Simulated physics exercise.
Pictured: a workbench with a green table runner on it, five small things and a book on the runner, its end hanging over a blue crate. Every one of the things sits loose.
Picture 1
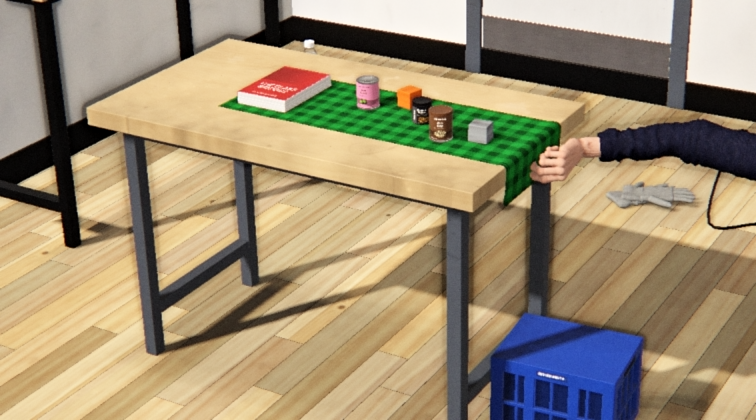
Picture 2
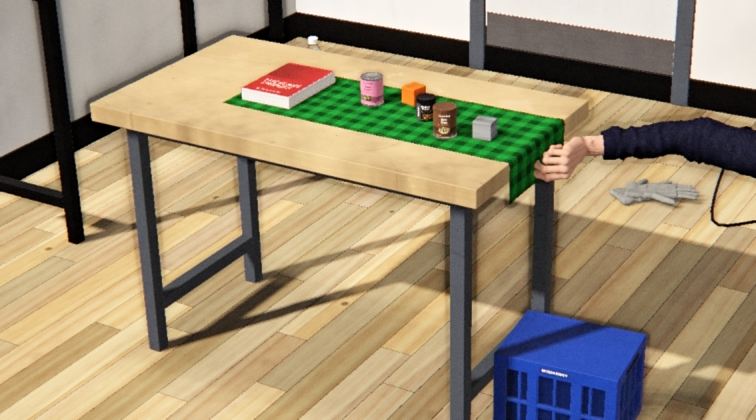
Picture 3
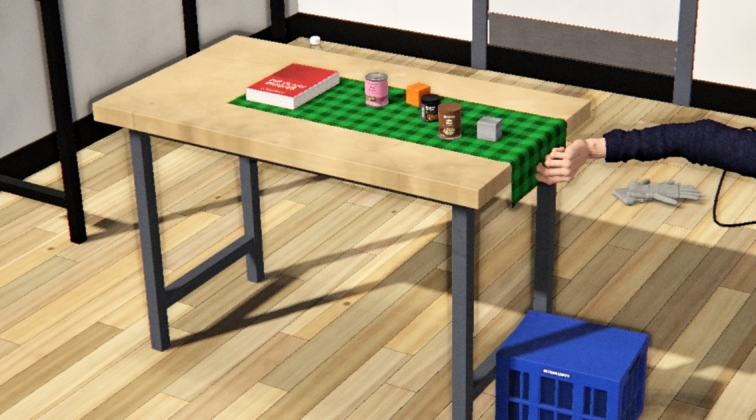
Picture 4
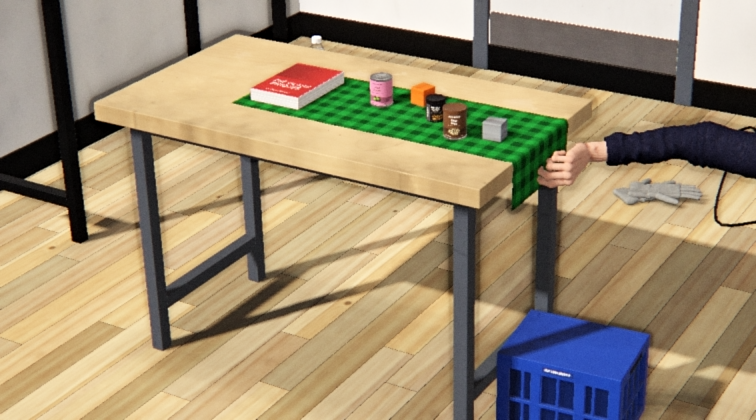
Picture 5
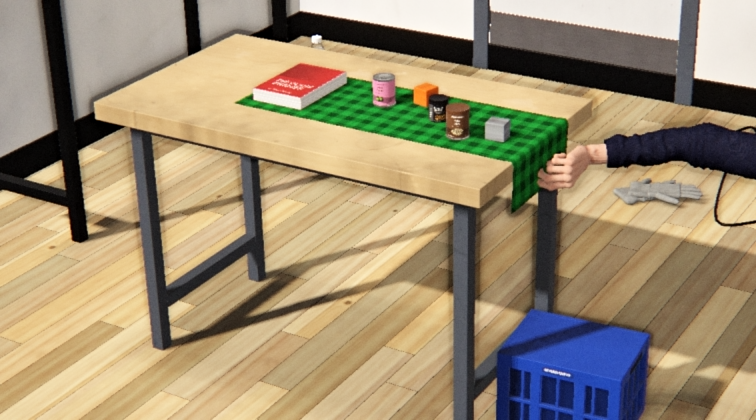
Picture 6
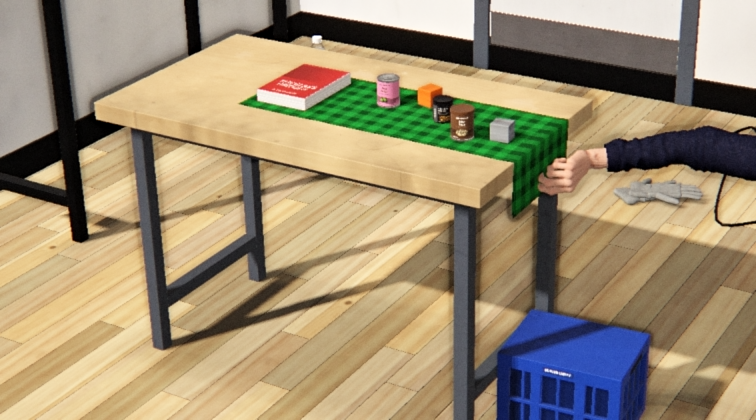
At first, a hand at the right grips the end of a green checked runner hanging over a workbench's edge, above a blue crate. The hand draws the runner slightly down, and the book, cans, black pot and cubes ride slowly with it a short way right, all still upright.
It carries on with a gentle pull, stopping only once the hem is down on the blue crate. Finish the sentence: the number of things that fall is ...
The number of things that fall is four.
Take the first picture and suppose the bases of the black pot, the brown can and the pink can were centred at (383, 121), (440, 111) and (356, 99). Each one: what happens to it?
For the black pot it's falling, for the brown can it's falling, for the pink can it's staying.
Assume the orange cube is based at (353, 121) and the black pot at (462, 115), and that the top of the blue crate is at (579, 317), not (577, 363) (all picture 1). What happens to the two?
The orange cube stays put; the black pot is lost.
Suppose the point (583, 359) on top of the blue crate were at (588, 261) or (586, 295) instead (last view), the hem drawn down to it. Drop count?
The numbers are 1 and 2.
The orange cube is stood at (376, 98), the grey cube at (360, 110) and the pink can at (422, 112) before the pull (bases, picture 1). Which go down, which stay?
Result - the orange cube stays put, the grey cube stays put, and the pink can comes off.
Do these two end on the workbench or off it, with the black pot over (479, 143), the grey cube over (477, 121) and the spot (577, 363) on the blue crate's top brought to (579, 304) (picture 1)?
Well, the black pot is dislodged, and the grey cube is dislodged.
Soon after, hem near (541, 285); grey cube and brown can gone.
Then, hem on the crate; grey cube, brown can, black pot and orange cube gone.
At rest, hem on the crate; grey cube, brown can, black pot and orange cube gone. Over the edge go four.
